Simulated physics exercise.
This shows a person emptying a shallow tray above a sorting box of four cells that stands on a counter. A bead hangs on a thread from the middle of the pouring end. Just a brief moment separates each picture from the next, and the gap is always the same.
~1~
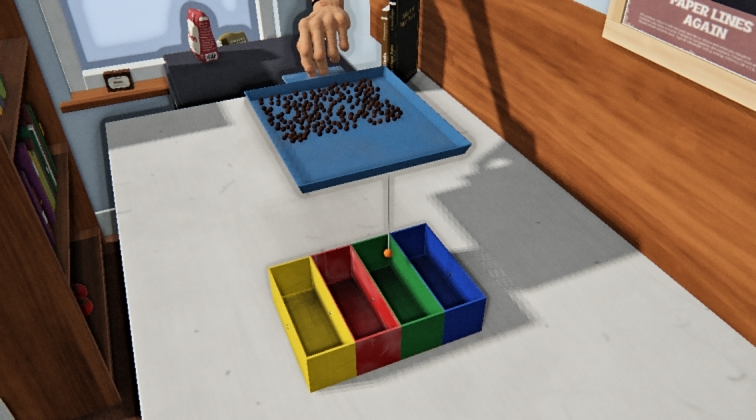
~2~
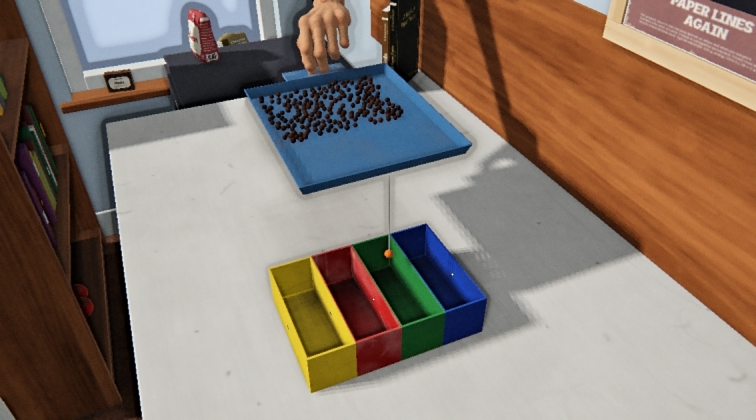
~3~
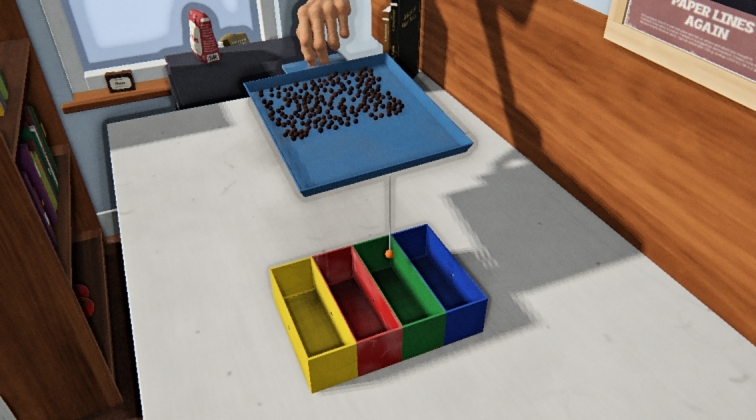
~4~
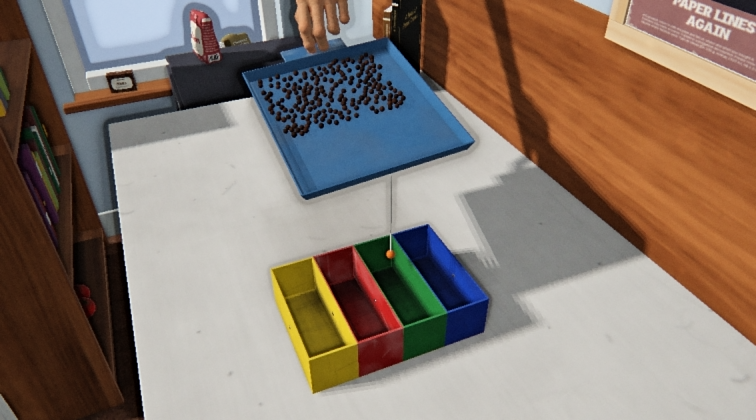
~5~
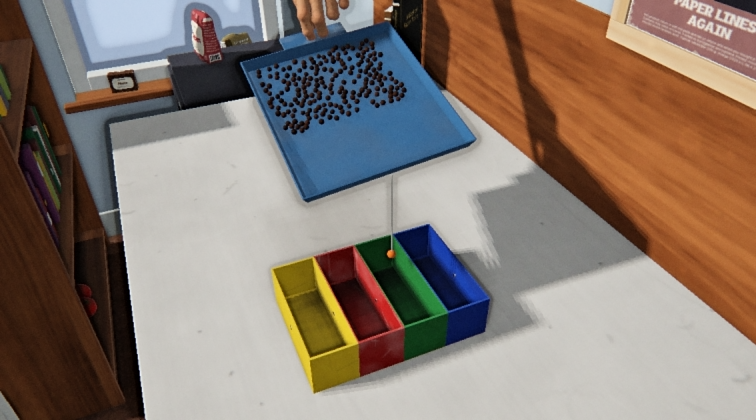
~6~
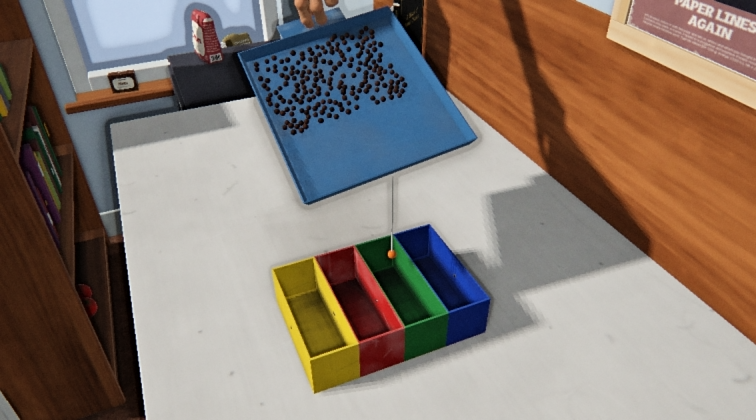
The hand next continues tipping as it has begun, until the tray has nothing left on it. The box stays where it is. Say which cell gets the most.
Yellow.
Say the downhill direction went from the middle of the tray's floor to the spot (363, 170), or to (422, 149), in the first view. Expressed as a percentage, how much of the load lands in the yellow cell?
40 and 0 per cent, in that order.
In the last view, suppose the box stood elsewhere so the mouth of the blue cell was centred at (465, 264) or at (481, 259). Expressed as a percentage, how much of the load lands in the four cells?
Well, you'd get about 70 per cent and then about 30 per cent.
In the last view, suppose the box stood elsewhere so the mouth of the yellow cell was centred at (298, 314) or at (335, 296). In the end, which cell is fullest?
With the first placing it's the red cell, with the second it's that yellow cell.
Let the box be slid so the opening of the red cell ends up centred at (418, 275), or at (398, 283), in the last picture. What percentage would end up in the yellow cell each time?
Trial 1: 0 percent; trial 2: 40 percent.
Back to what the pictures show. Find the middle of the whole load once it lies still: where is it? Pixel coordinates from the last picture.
Near pixel (324, 347).
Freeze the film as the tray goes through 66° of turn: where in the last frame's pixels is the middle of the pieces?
In the last view the centre sits at roughly (327, 234).
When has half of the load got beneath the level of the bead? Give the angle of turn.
Roughly 75 degrees from level.
Just after the last frame, tray tipped steeply; roughly a third on the tray; about a tenth in the yellow cell; just a few in the red cell; roughly half falling or outside the box.
A moment on, tray tipped past a quarter turn; roughly two thirds in the yellow cell; roughly a quarter in the red cell; just a few in the blue cell; about a tenth falling or outside the box.
Further on, tray tipped past a quarter turn; roughly two thirds in the yellow cell; roughly a quarter in the red cell; just a few in the blue cell; just a few falling or outside the box.
When it is over, tray tipped past a quarter turn; roughly two thirds in the yellow cell; roughly a quarter in the red cell; just a few in the blue cell; not one in the green cell; just a few outside the box.
